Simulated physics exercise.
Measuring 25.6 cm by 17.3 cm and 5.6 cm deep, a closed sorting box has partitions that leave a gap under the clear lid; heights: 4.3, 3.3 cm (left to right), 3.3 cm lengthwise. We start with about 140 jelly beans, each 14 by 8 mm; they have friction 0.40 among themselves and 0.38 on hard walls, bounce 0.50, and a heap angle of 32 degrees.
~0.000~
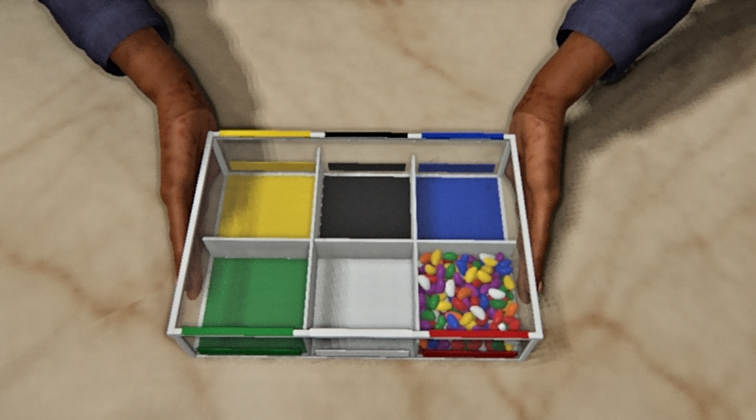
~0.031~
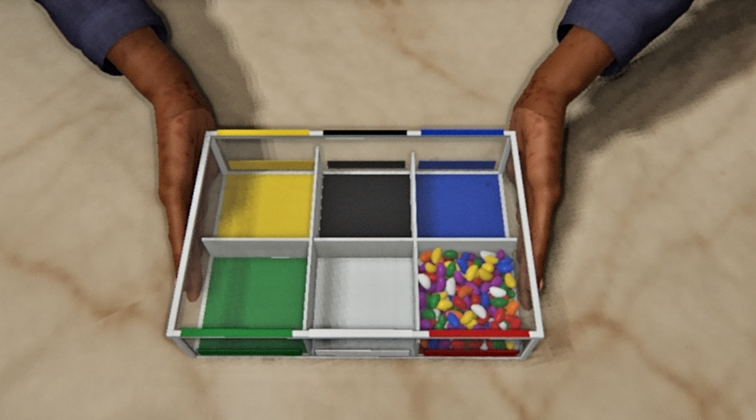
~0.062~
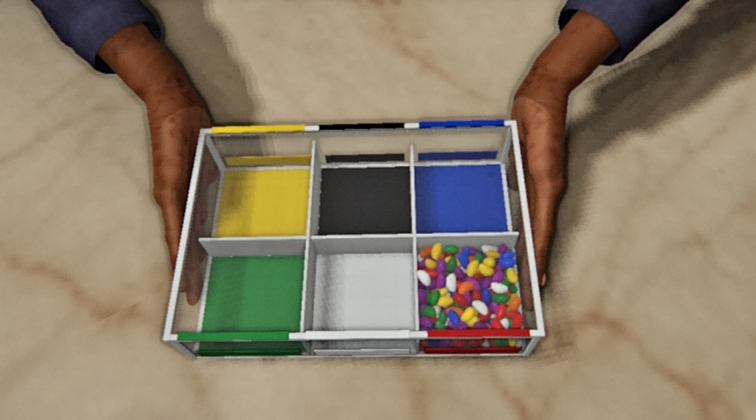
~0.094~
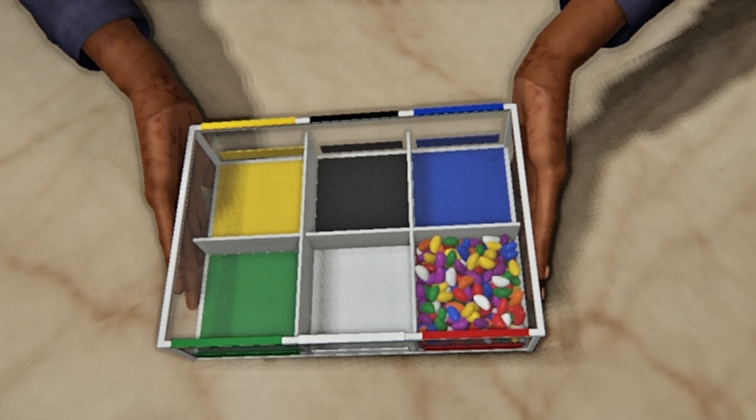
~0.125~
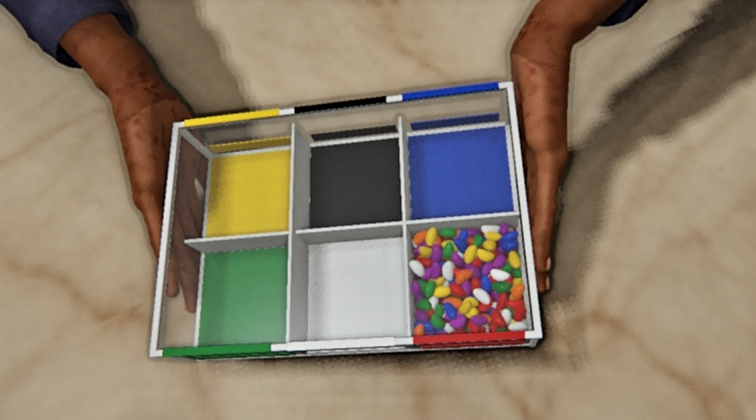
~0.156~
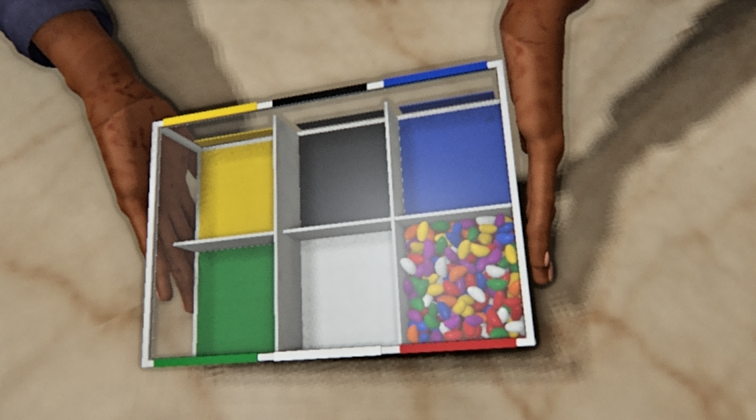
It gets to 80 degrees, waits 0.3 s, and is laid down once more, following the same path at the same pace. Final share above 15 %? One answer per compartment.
Red: Above, blue: Below or equal, green: Below or equal, yellow: Below or equal, white: Above, black: Below or equal.
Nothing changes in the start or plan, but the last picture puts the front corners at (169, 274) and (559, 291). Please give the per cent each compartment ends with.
So it works out as red at 50 percent, blue at 50 percent, green at 0 percent, yellow at 0 percent, white at 0 percent and black at 0 percent.
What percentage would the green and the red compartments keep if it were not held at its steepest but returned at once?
Then, in per cent: Green 5, red 65.
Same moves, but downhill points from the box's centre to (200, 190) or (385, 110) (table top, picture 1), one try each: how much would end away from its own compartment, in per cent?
Roughly 85 % for the first direction, roughly 65 % for the second.
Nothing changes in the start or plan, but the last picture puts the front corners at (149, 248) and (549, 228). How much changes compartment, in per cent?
About 70 per cent.
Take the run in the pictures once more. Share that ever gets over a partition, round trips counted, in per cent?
Around 40 in a hundred.
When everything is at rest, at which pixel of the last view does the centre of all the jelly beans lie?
Somewhere around (430, 324) in the final frame.
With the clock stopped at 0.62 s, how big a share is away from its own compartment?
Near 25 in a hundred.
Then, at 0.62 s, tilt 80 degrees; red 75 %, white 25 %.
After 0.92 s, tilt 49 degrees; red 60 %, green 5 %, white 35 %.
After 1.33 s, tilt 0 degrees; red 60 %, green 5 %, white 35 %.
By 1.8 s all is still; red 60 %, blue 0 %, green 5 %, yellow 0 %, white 35 %, black 0 %.
